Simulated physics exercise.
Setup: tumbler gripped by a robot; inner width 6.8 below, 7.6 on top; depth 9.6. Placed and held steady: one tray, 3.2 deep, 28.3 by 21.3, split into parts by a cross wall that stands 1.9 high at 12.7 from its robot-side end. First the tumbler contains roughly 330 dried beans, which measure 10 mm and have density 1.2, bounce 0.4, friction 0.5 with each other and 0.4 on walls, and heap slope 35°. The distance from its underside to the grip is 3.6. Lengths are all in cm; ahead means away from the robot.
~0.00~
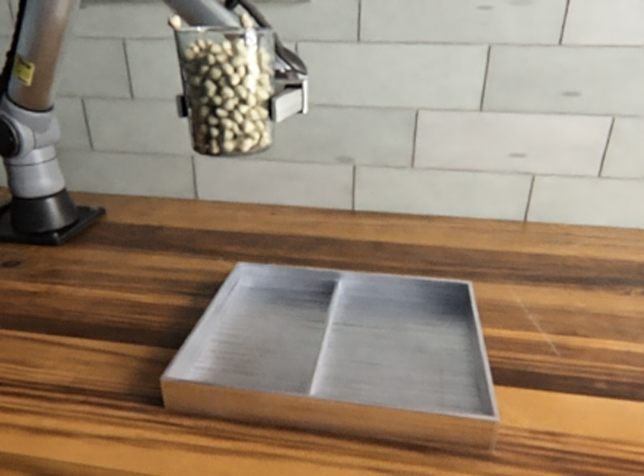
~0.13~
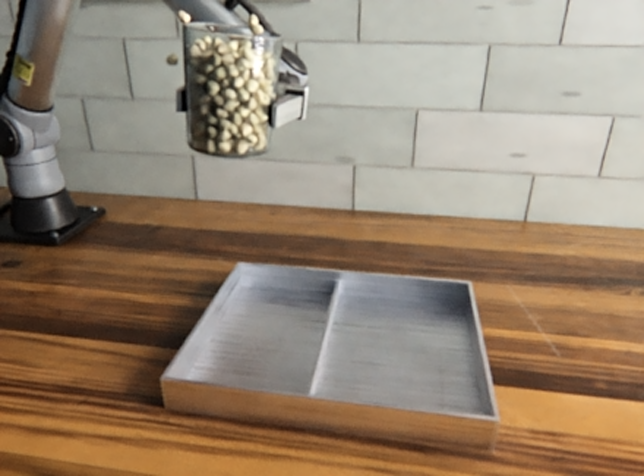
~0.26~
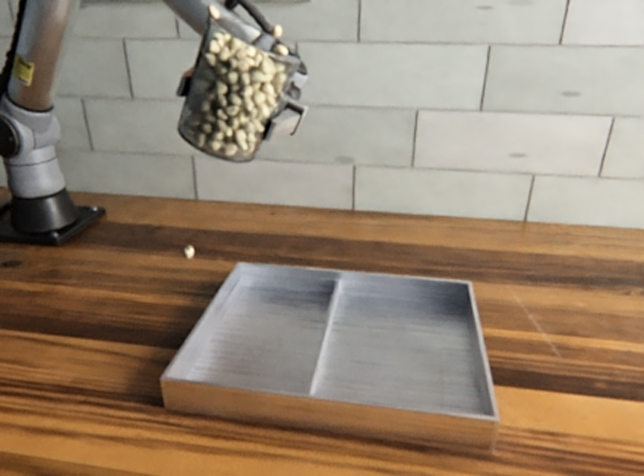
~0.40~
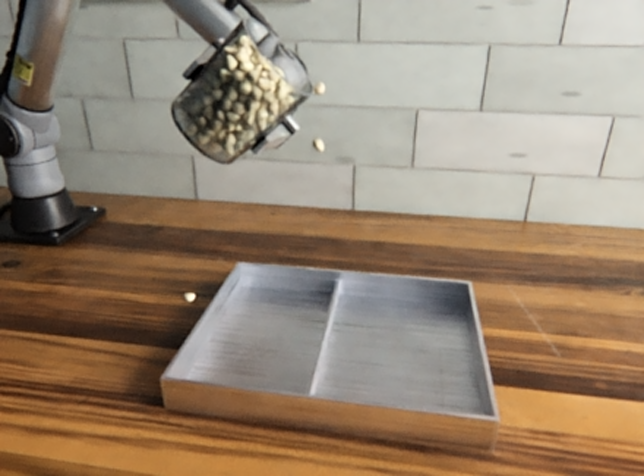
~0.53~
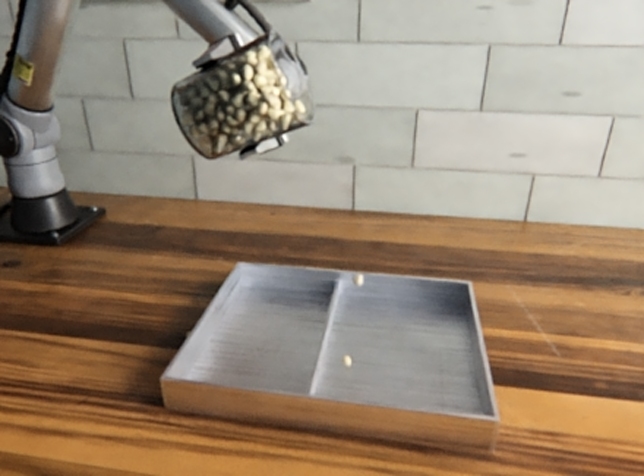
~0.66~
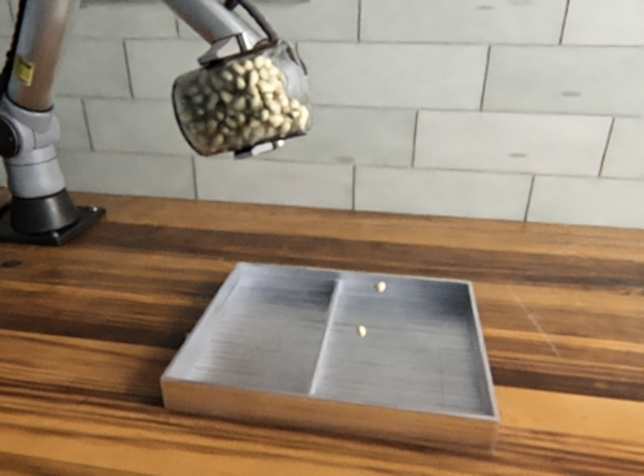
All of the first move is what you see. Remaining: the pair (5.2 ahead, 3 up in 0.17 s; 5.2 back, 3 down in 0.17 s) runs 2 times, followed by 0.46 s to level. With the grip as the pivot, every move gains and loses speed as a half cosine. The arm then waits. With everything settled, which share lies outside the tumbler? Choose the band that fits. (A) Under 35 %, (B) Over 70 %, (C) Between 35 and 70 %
The answer is C.
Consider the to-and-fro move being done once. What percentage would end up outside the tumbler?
Roughly 40 in a hundred.
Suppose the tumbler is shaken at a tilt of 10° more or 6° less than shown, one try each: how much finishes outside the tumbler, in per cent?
Estimates, in order: 85 % and 45 %.
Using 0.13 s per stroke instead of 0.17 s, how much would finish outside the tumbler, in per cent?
In that case it would be near 85 percent.
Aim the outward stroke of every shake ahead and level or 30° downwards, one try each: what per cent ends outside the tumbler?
Try one gives about 45 in a hundred, try two about 20 in a hundred.
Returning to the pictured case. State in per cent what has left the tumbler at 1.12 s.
About 35 per cent so far.
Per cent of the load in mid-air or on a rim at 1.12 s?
Estimated fraction: Near 1 %.
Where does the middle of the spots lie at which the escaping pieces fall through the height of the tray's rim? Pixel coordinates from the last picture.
About at (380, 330).
After 1.12 s, tilted 73° forward, highest piece 29 above the table; 208 in the tumbler, 105 in the far-side part, 8 in the robot-side part, 1 on the table or floor, 4 in flight or on a rim.
After 1.57 s, tilted 36° forward, highest piece 29 above the table; 167 in the far-side part, 136 in the tumbler, 21 in the robot-side part, 2 on the table or floor.
After 2.00 s, level, highest piece 29 above the table; 166 in the far-side part, 136 in the tumbler, 21 in the robot-side part, 3 on the table or floor.
After 3.05 s, level, highest piece 28 above the table; 166 in the far-side part, 136 in the tumbler, 21 in the robot-side part, 3 on the table or floor.
At rest, 166 in the far-side part, 136 in the tumbler, 21 in the robot-side part, 3 on the table or floor. That is 58 % outside the tumbler.
